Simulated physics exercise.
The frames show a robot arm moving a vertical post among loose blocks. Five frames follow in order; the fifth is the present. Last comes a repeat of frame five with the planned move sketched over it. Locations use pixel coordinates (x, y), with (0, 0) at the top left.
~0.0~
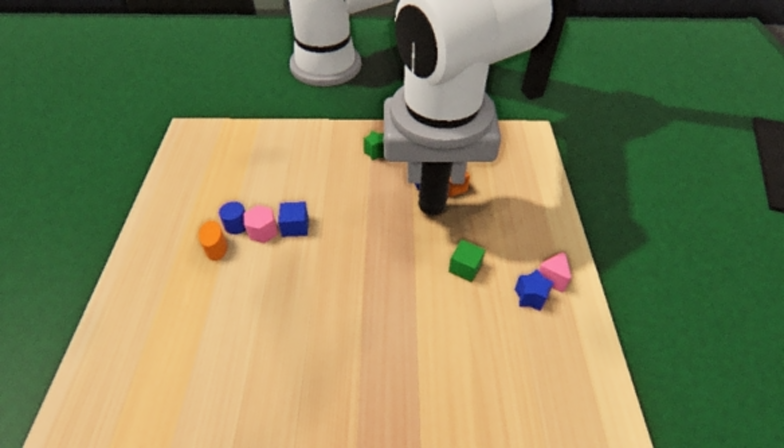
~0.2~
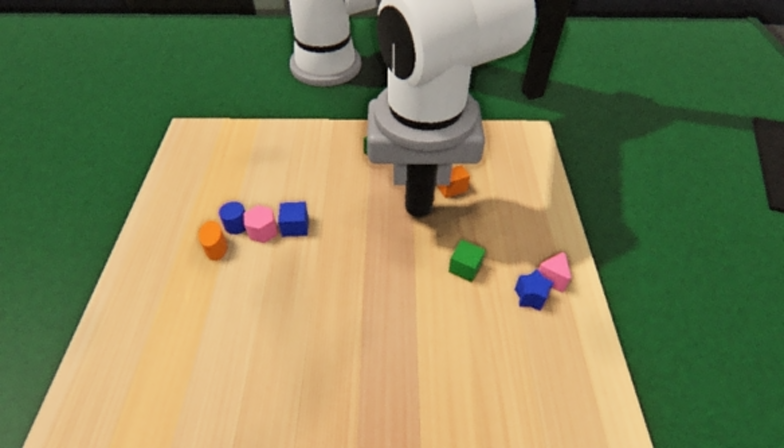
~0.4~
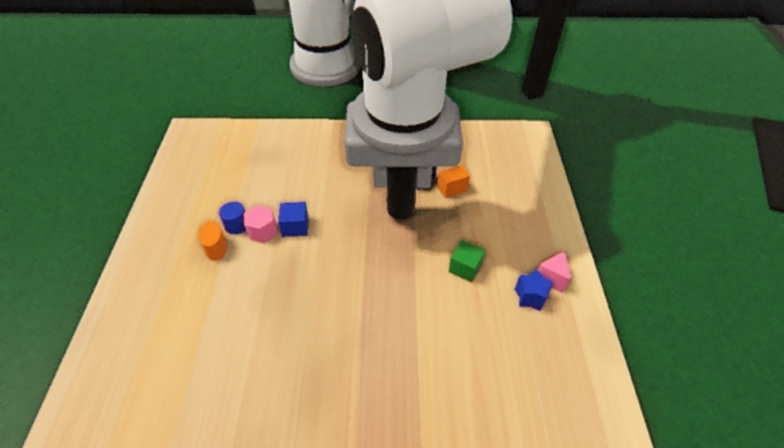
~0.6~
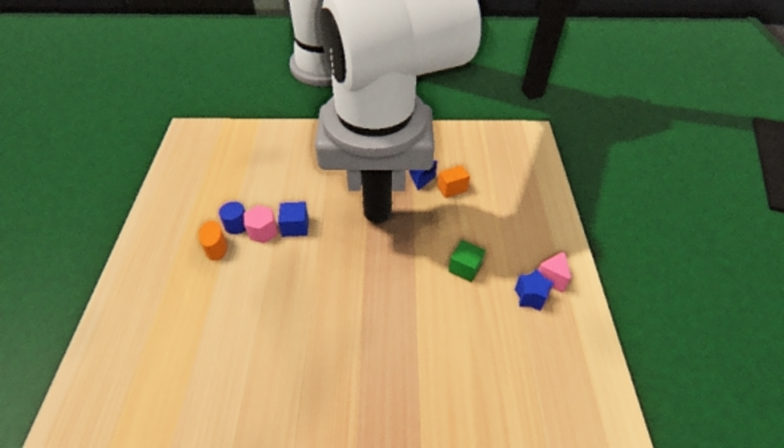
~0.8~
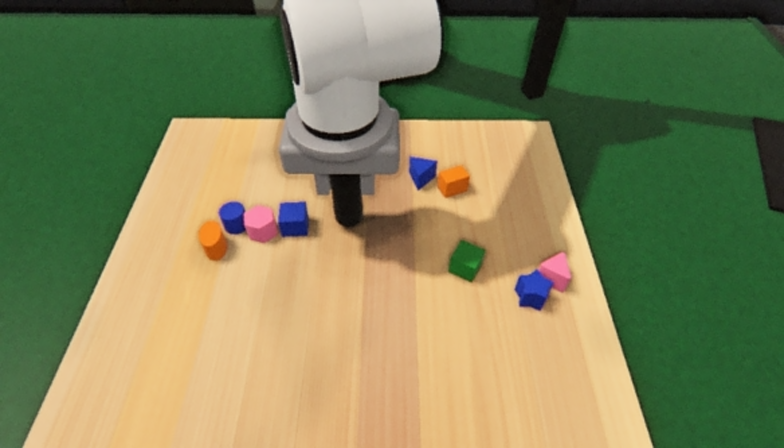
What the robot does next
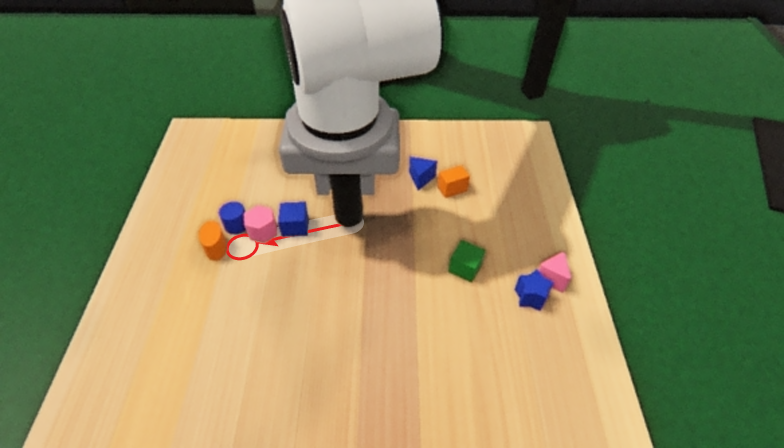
The clip shows a robot arm moving a dark vertical post steadily left across a wooden table toward a blue square block, revealing a blue triangular block behind it, while the scattered colored blocks stay still.
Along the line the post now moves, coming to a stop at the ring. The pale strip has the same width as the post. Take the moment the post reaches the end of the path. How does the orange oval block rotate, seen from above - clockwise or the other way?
Viewed from above: Anti-clockwise.
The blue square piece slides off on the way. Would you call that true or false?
That is false.
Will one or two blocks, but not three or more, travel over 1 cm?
No.
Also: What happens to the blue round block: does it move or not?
At the end of the path, the blue round block has moved off its old spot.
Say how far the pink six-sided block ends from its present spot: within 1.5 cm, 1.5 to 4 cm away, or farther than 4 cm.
Long, over 4 cm.
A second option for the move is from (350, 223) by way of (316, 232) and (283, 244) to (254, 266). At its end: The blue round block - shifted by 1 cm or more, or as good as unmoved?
At the end of the path, it will have moved.
The line goes from (350, 223) directly to (242, 247).
On the path given first. One third of the way, post at (314, 224); pink six-sided block at (256, 217); blue square piece at (284, 212).
Two thirds of the way, post at (277, 232); orange oval block at (200, 235), turned 40° anticlockwise; blue round block at (204, 203); pink six-sided block at (219, 218), turned 20° clockwise; blue square piece at (247, 218), turned 10° clockwise.
At the end, post at (240, 241); orange oval block at (190, 239), turned 70° anticlockwise; blue round block at (194, 197); pink six-sided block at (187, 217), turned 40° clockwise; blue square piece at (212, 223), turned 30° clockwise.
